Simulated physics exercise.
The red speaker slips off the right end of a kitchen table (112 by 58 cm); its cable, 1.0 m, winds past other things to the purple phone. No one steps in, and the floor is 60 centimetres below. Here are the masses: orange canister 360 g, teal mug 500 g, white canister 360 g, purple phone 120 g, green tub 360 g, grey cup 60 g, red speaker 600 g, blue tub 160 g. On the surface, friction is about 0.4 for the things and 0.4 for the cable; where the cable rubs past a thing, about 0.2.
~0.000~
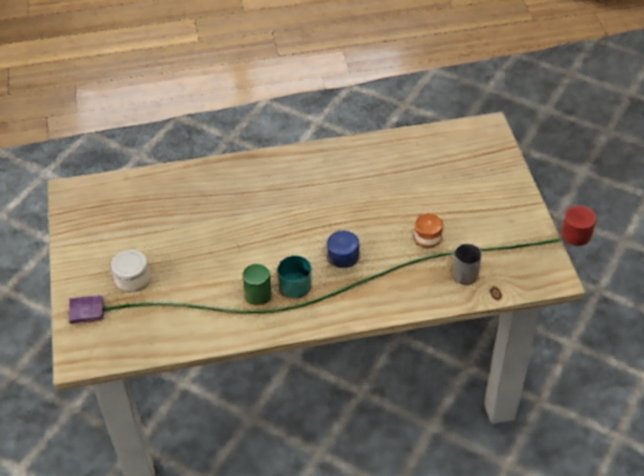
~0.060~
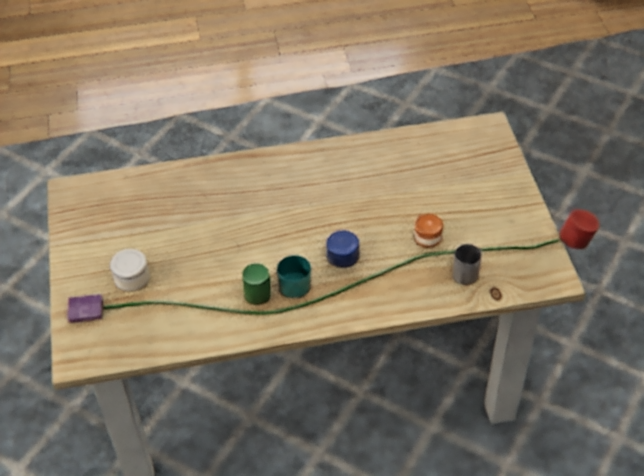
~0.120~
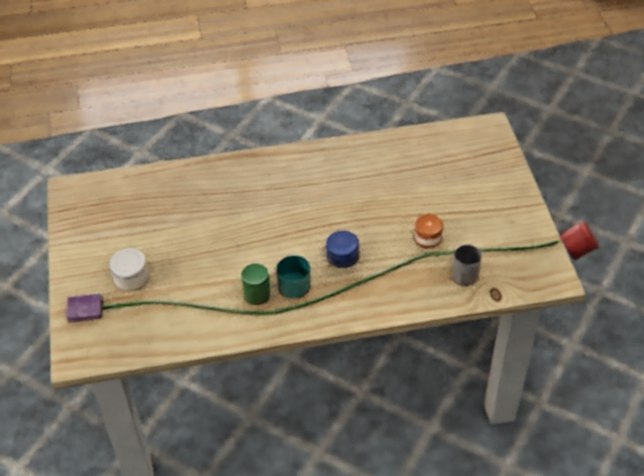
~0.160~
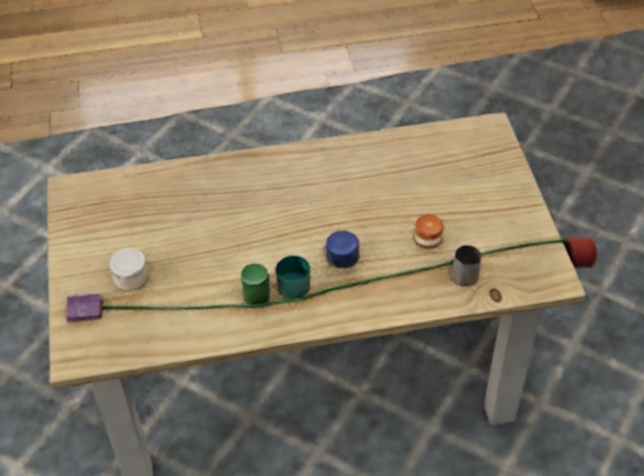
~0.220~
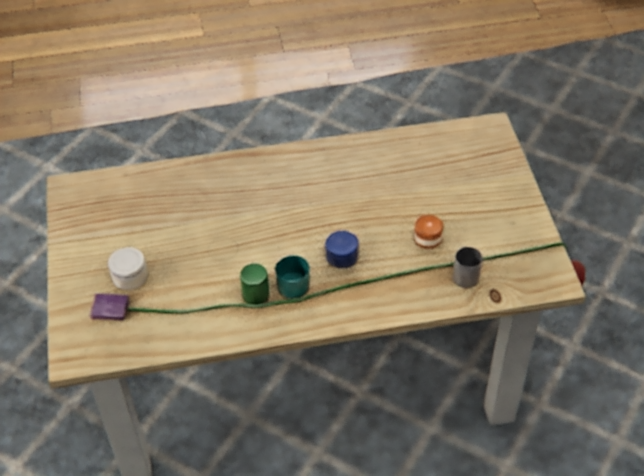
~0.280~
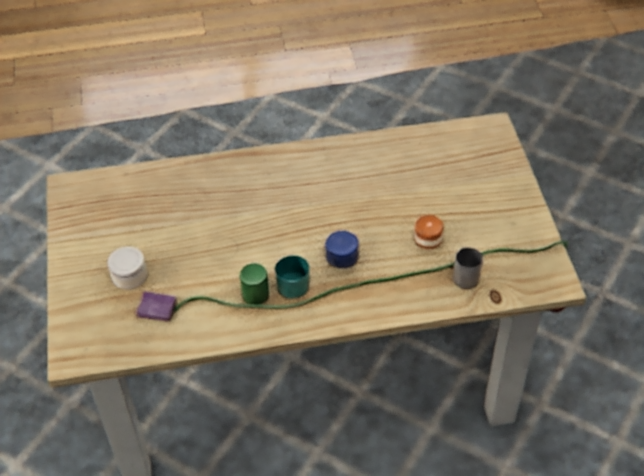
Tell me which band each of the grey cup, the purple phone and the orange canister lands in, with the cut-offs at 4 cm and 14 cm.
As I see it, the grey cup goes far. The purple phone goes far. The orange canister goes only a little.
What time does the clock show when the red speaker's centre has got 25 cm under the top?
Roughly 0.34 s.
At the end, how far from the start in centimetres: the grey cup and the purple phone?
Grey cup off the top, purple phone off the top.
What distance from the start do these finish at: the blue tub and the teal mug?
The blue tub ends up 0 cm from where it began, and the teal mug 0 cm.
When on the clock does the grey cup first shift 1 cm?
Answer: Grey cup, 0.70 s.
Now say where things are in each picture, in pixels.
The first frame shows shows, grey cup (468, 253); purple phone (85, 307); orange canister (429, 223); cable runs through (518, 246) (426, 258) (340, 291) (254, 312) (157, 304).
The second frame shows shows, red speaker (582, 220); cable runs through (517, 247) (339, 291) (157, 302).
The third frame shows shows, red speaker (580, 241); cable runs through (517, 249) (339, 292) (156, 302).
The fourth frame shows shows, red speaker (578, 253); cable runs through (527, 245) (343, 286) (156, 307).
The fifth frame shows shows, purple phone (109, 305); red speaker (566, 275); cable runs through (553, 245) (366, 282) (181, 312).
The sixth frame shows shows, grey cup (469, 258); purple phone (156, 304); orange canister (429, 225); cable runs through (492, 251) (403, 276) (317, 297) (221, 302).
After 0.5 s, the cable's tail end at (351, 315); purple phone 53 cm off its start, red speaker over the edge, green tub 2 cm off its start.
After 0.7 s, the cable has left the top; purple phone over the edge, grey cup 4 cm off its start, red speaker over the edge.
After 1.0 s, the cable has left the top; purple phone over the edge, grey cup 31 cm off its start at (609, 325), red speaker over the edge.
After 1.2 s, the cable has left the top; purple phone over the edge, grey cup over the edge, red speaker over the edge.
After 2.4 s, the cable has left the top; purple phone over the edge, grey cup over the edge, orange canister 0 cm off its start at (430, 225), red speaker over the edge.
